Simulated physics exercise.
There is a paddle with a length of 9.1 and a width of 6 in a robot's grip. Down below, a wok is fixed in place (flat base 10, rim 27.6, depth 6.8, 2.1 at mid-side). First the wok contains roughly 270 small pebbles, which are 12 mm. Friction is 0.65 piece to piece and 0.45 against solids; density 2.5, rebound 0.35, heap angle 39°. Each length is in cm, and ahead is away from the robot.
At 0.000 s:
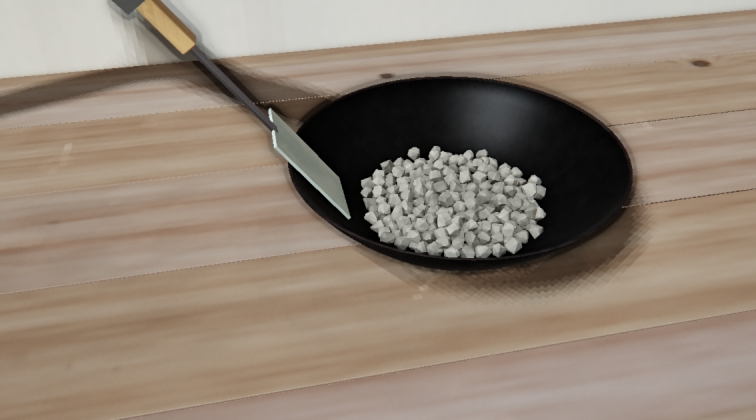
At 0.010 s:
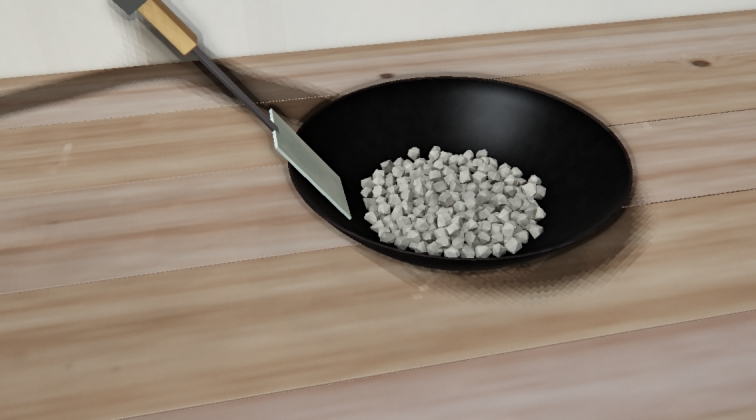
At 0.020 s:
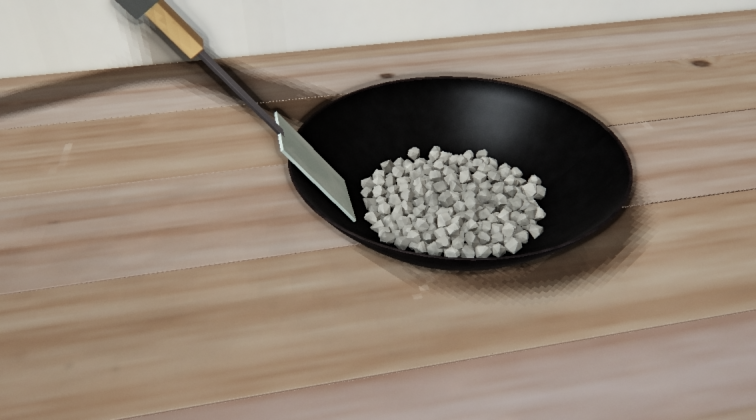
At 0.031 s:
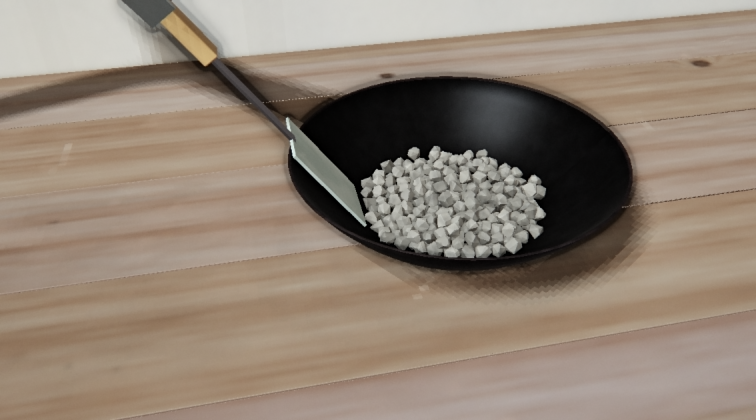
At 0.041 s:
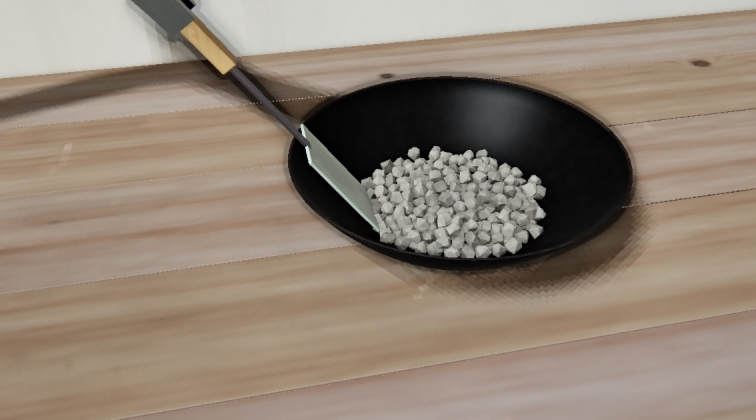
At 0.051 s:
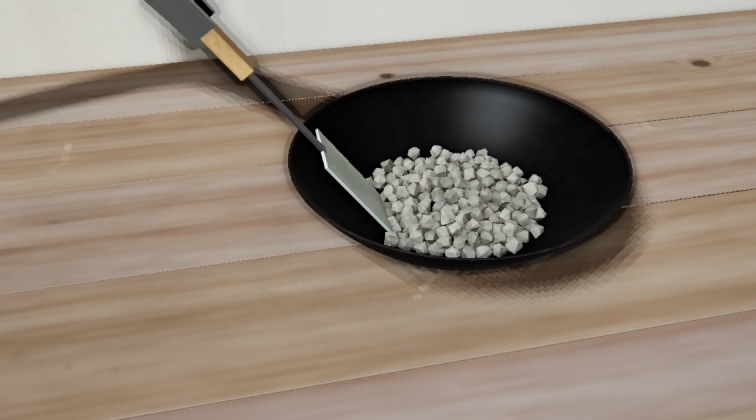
The video shows a black wok of pale grey pebbles on a wooden surface while a flat-bladed paddle, angled in from the upper left, moves slowly rightward inside the rim and nudges the near left edge of the pile.
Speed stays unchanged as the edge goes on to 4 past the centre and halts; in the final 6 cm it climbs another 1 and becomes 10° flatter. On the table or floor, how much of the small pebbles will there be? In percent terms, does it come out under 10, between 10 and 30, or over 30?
It comes out under 10 %.
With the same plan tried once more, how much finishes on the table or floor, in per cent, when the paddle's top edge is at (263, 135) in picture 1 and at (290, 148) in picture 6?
It comes to something like 0 %, give or take.
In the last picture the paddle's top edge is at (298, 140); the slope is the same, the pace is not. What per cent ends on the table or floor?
Some 0 percent.
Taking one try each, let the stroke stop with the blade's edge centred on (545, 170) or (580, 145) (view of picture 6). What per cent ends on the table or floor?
About 30 and 45 per cent.
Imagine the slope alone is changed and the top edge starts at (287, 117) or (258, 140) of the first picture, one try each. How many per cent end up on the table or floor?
About 5% and 5%.
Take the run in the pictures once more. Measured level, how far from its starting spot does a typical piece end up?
The figure is about 6 cm.
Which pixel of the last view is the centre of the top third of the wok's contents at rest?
The centre sits close to (549, 164).
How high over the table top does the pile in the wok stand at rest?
Height at the end: Around 7.0 cm.
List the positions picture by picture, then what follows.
Paddle top edge at (272, 127), sloping 55°; upper third of the load around (455, 192), from x 365 to 540, top at y 150; 269 in the wok, in the first picture.
Paddle top edge at (273, 127), sloping 55°; upper third of the load around (455, 192), from x 365 to 540, top at y 150, in the second picture.
Paddle top edge at (279, 130), sloping 55°; upper third of the load around (455, 192), from x 365 to 540, top at y 150, in the third picture.
Paddle top edge at (290, 136), sloping 55°; upper third of the load around (455, 192), from x 365 to 540, top at y 150, in the fourth picture.
Paddle top edge at (306, 143), sloping 55°; upper third of the load around (455, 192), from x 370 to 540, top at y 150, in the fifth picture.
Paddle top edge at (321, 148), sloping 55°; upper third of the load around (453, 192), from x 370 to 540, top at y 150; 269 in the wok, in the sixth picture.
After 0.08 s, sloping 55°, highest piece 5 above the table; 269 in the wok.
After 0.10 s, sloping 51°, highest piece 8 above the table; 269 in the wok.
After 0.32 s, sloping 45°, highest piece 8 above the table; 256 in the wok, 9 on the table or floor, 4 on the blade or in flight.
After 1.37 s, sloping 45°, highest piece 6 above the table; 256 in the wok, 13 on the table or floor.
At rest, 256 in the wok, 13 on the table or floor. That is 5 % on the table or floor.
